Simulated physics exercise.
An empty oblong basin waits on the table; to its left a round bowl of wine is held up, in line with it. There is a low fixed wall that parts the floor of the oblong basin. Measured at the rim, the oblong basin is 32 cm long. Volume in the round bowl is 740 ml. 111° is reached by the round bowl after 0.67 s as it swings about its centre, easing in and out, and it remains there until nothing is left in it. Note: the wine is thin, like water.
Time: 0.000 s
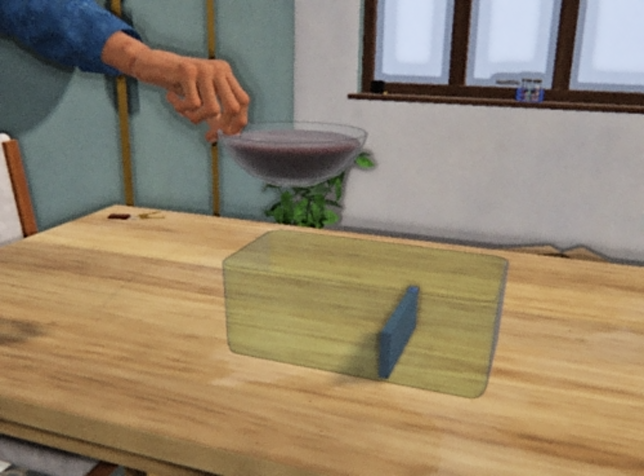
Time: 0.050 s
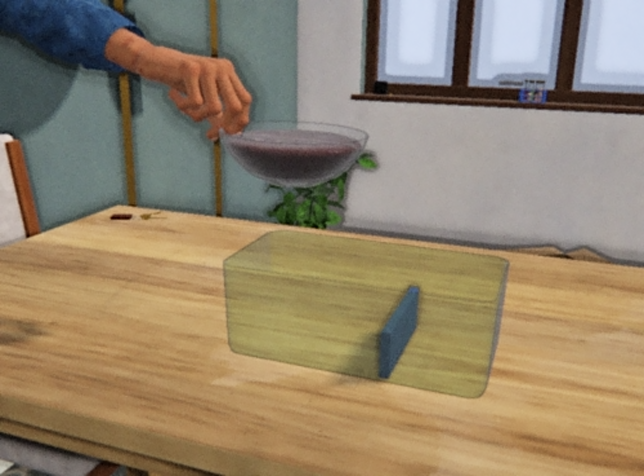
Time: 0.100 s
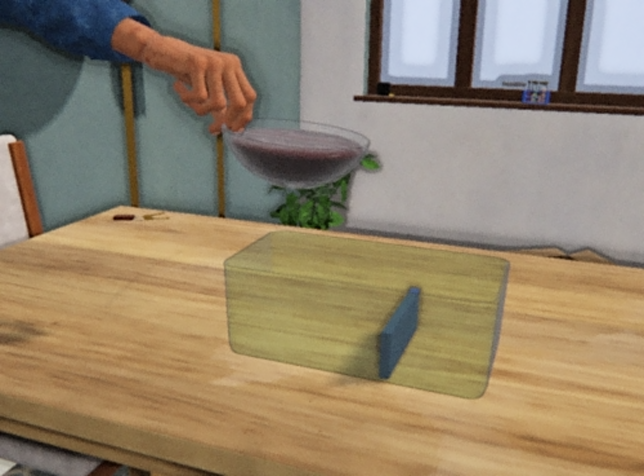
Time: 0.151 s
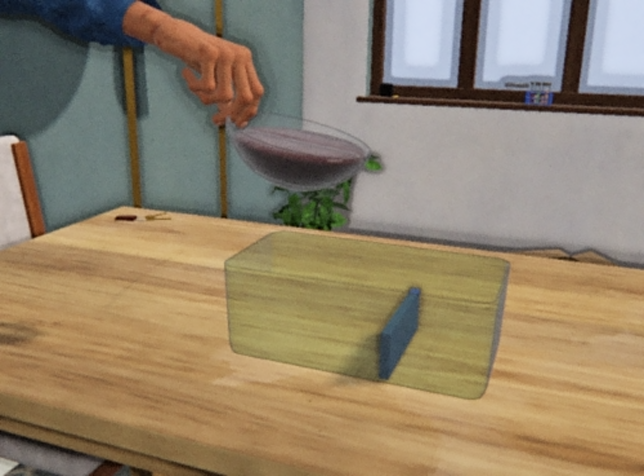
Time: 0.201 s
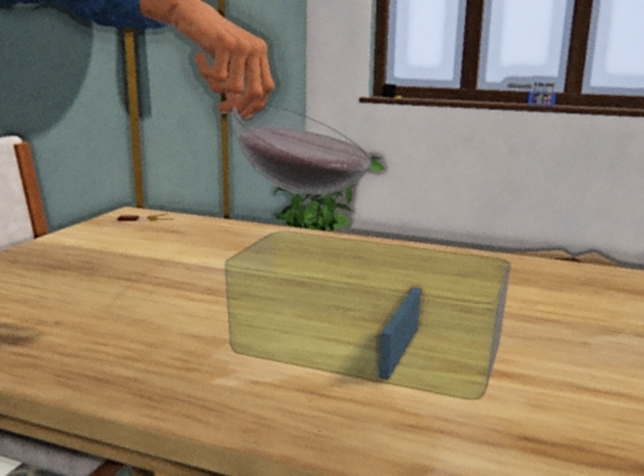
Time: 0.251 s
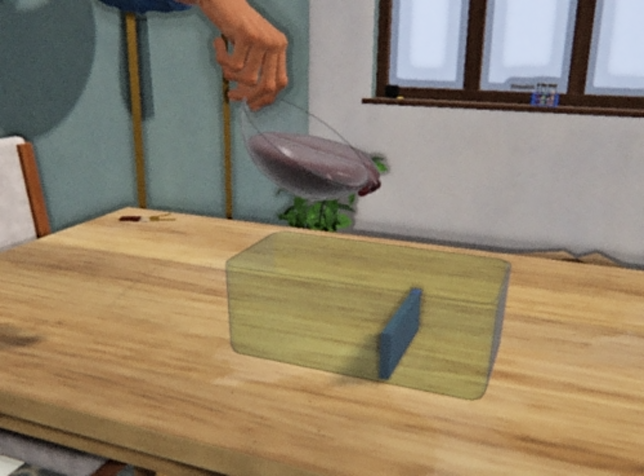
A hand tilting a round glass bowl of dark red wine rightward above an oblong basin, wine starting over its rim.
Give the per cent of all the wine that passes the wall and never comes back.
I would say 29 percent.
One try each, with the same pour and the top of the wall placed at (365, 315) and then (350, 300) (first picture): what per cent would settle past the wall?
Result: 70 per cent, then 85 per cent.
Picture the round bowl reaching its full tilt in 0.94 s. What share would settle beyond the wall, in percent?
In that case, roughly 40 per cent.
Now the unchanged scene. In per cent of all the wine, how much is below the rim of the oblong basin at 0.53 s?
About 92%.
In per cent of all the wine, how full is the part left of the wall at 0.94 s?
Near 64 in a hundred.
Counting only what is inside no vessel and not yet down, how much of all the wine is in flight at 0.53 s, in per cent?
Around 8 in a hundred.
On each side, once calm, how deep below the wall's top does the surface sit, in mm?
About 44 mm left, about 46 mm right.
Then, 0.53 s in, the tilt is 99° and 0 per cent is still to pour, 59 is left of the wall and 33 right of it.
Then, 0.73 s in, the tilt is 111° and 0 per cent is still to pour, 61 is left of the wall and 28 right of it.
Then, 0.94 s in, the tilt is 111° and 0 per cent is still to pour, 65 is left of the wall and 29 right of it.
Then, 1.17 s in, the tilt is 111° and 0 per cent is still to pour, 65 is left of the wall and 29 right of it.
Finally, 65 per cent lies left of the wall, 29 right of it and 6 outside.
